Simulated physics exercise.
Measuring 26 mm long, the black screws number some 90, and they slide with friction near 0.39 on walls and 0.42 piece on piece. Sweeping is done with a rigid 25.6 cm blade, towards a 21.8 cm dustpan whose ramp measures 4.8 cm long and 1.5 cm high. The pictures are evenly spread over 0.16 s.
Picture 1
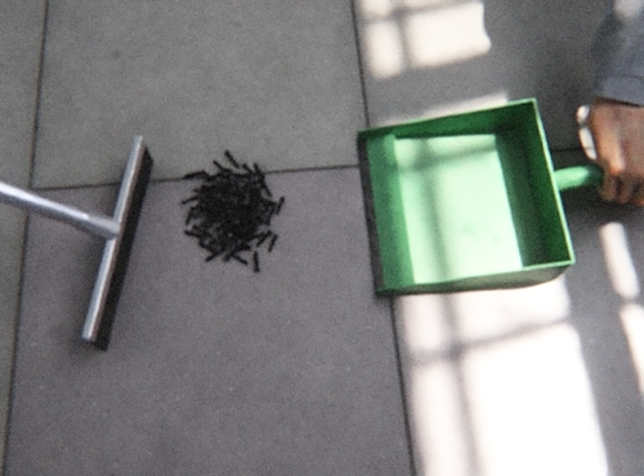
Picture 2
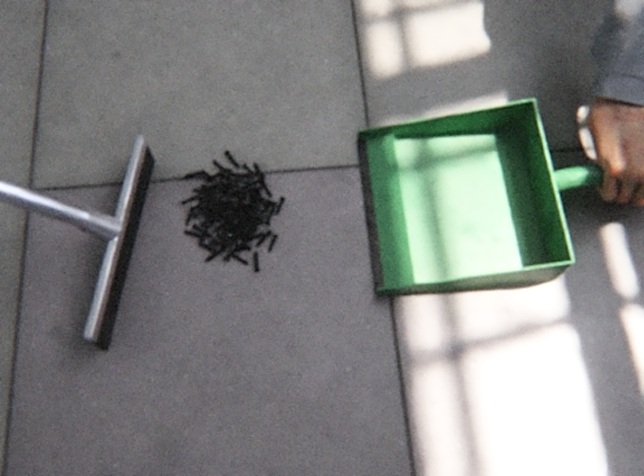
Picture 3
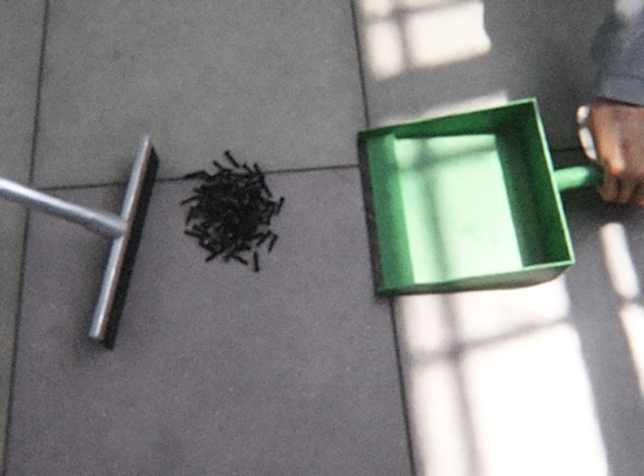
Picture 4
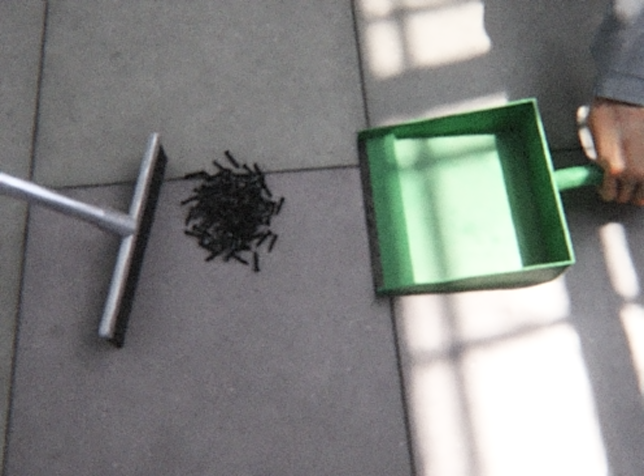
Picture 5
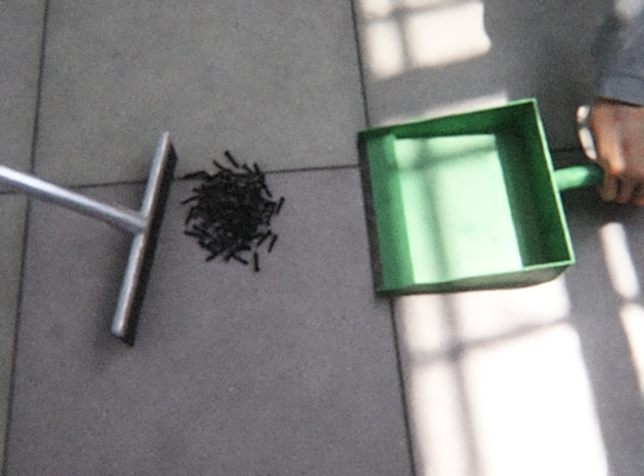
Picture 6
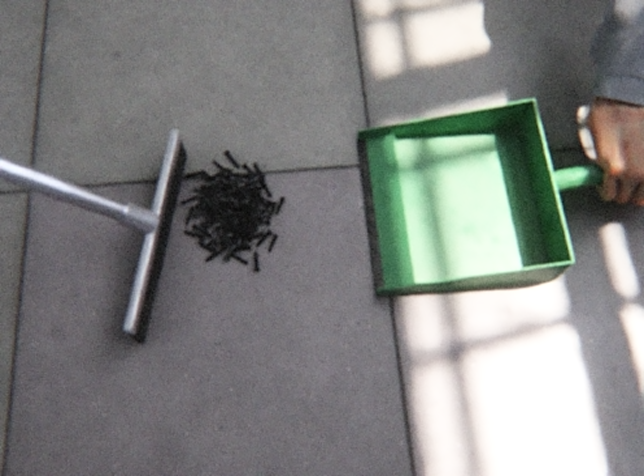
Metal-bladed squeegee sliding slowly right across grey tiles to the edge of a dark pile, a hand holding a green dustpan still.
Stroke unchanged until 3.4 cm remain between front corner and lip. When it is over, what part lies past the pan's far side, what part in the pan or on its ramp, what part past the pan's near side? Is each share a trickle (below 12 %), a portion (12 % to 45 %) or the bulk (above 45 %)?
Far side: A trickle; pan: A trickle; near side: A trickle.
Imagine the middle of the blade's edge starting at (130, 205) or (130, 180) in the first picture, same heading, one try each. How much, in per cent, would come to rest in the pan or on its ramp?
First try about 0 per cent, second about 0 per cent.
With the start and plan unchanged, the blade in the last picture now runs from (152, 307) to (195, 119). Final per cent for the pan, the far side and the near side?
Pan 5 % / far 10 % / near 0 %.
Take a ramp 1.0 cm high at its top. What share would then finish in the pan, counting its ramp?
Then about 5 per cent.
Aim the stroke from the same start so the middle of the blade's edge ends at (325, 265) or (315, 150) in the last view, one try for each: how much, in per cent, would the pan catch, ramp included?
Some 10 per cent on the first try, 0 per cent on the second.
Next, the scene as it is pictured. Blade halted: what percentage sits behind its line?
0 %.
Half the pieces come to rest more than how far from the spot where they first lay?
Around 14 centimetres.
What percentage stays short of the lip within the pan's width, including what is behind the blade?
Roughly 95 in a hundred.
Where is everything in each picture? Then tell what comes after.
In the first frame, blade from (90, 337) to (141, 143), moved 0.0 cm, 0 of the pieces shifted so far; middle of the pieces at (233, 208); pan at (466, 207).
In the second frame, blade from (92, 337) to (142, 143), moved 0.2 cm, 0 of the pieces shifted so far; middle of the pieces at (233, 208).
In the third frame, blade from (97, 336) to (147, 142), moved 0.8 cm, 0 of the pieces shifted so far; middle of the pieces at (233, 208).
In the fourth frame, blade from (107, 334) to (155, 141), moved 1.9 cm, 0 of the pieces shifted so far; middle of the pieces at (233, 208).
In the fifth frame, blade from (119, 332) to (166, 139), moved 3.2 cm, 0 of the pieces shifted so far; middle of the pieces at (233, 208).
In the sixth frame, blade from (131, 330) to (177, 137), moved 4.5 cm, 0 of the pieces shifted so far; middle of the pieces at (233, 208); pan at (466, 207).
Then, 0.23 s after the last picture, middle of the blade 16 cm from the lip; 0 % over the lip, far side 0 %, near side 0 %.
Then, 0.38 s after the last picture, middle of the blade 10 cm from the lip; 0 % over the lip, far side 5 %, near side 0 %.
Then, 0.66 s after the last picture, middle of the blade 6 cm from the lip; 0 % over the lip, far side 5 %, near side 0 %.
In the end, far side 5 %, pan 0 %, near side 0 %, in front of the lip or behind the blade 95 %.
